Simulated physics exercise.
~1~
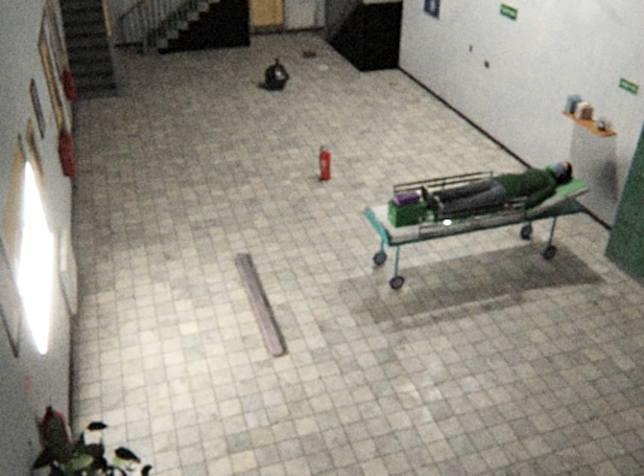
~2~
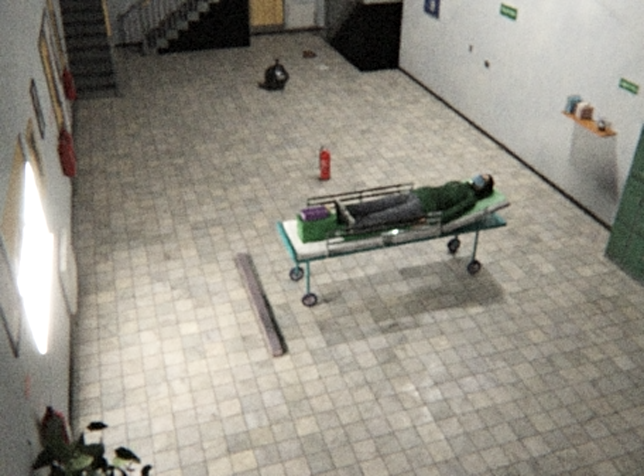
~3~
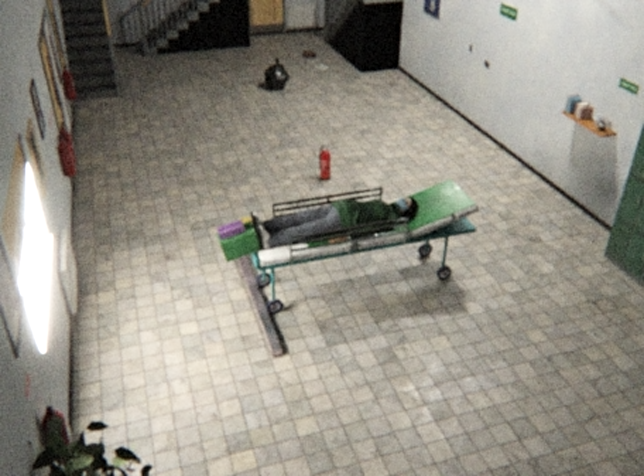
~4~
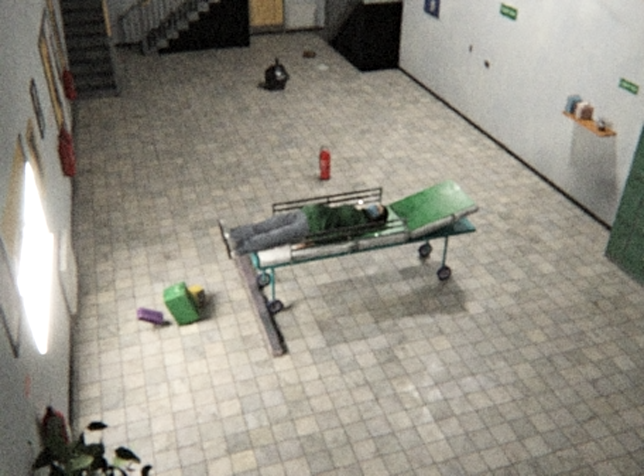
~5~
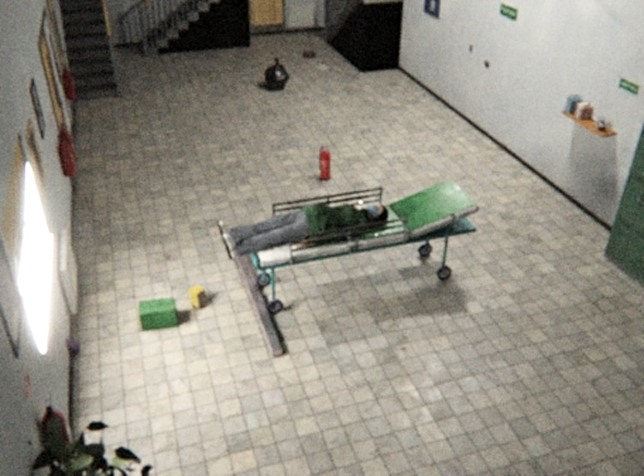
A trolley carrying a person lying down rolled left across a tiled floor and stopped abruptly at a low sill, where the person slid feet-first until an ankle stuck out past the end, while a green holdall, a purple box and a small yellow object tumbled onto the floor.
